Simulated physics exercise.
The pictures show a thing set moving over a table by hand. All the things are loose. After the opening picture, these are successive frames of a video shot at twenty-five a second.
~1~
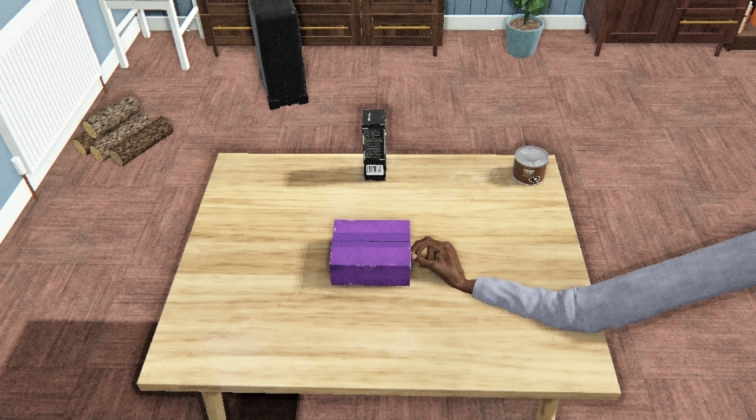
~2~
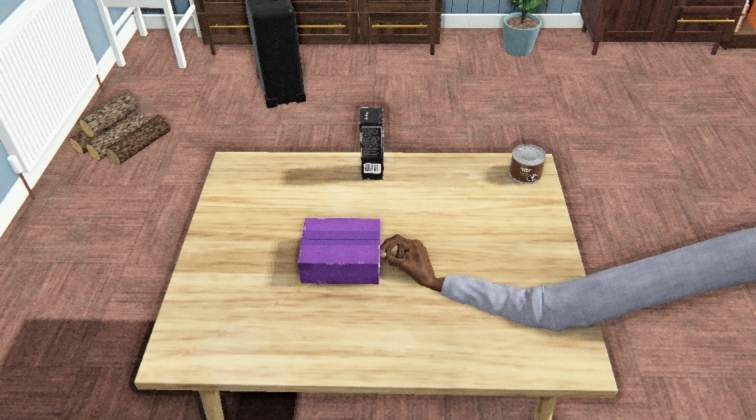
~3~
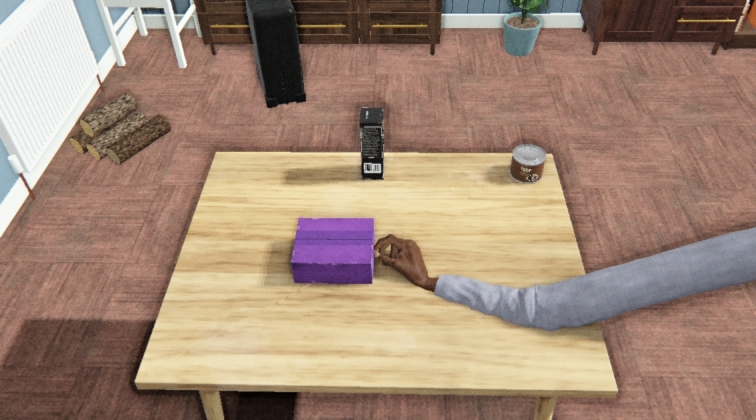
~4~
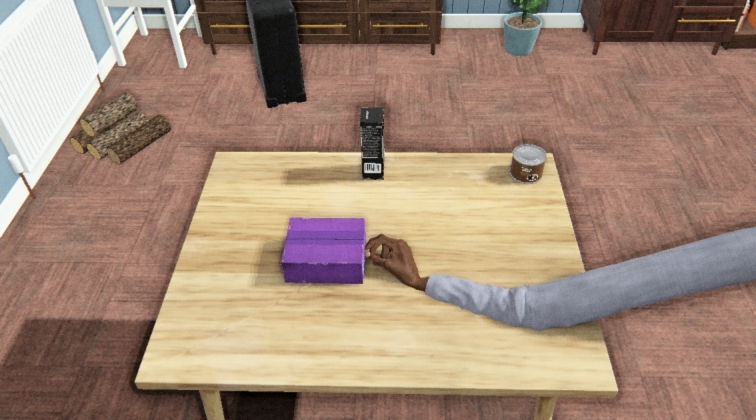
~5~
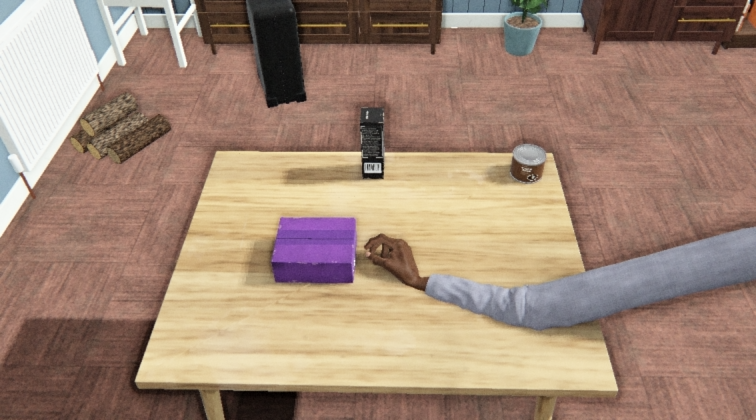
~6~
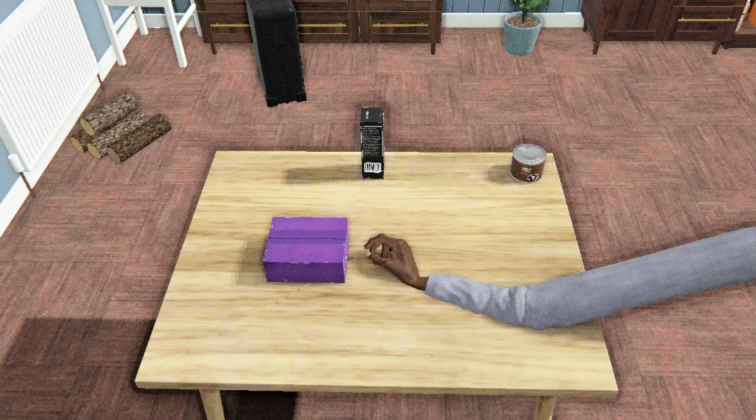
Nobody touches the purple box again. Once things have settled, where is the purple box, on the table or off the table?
The purple box is still on the table.
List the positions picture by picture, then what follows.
The first frame shows under the hand; purple box (371, 252).
The second frame shows under the hand; purple box (341, 250).
The third frame shows under the hand; purple box (335, 250).
The fourth frame shows purple box (326, 250).
The fifth frame shows purple box (316, 249) moved a little.
The sixth frame shows purple box (308, 249) moved a little.
Then, 0.10 s later than the last frame, purple box moved a little near (295, 249).
Then, 0.20 s later than the last frame, purple box moved a little near (292, 249).
When it is over, moved from the start, purple box. End places, in pixels of the last picture, purple box near (292, 249).
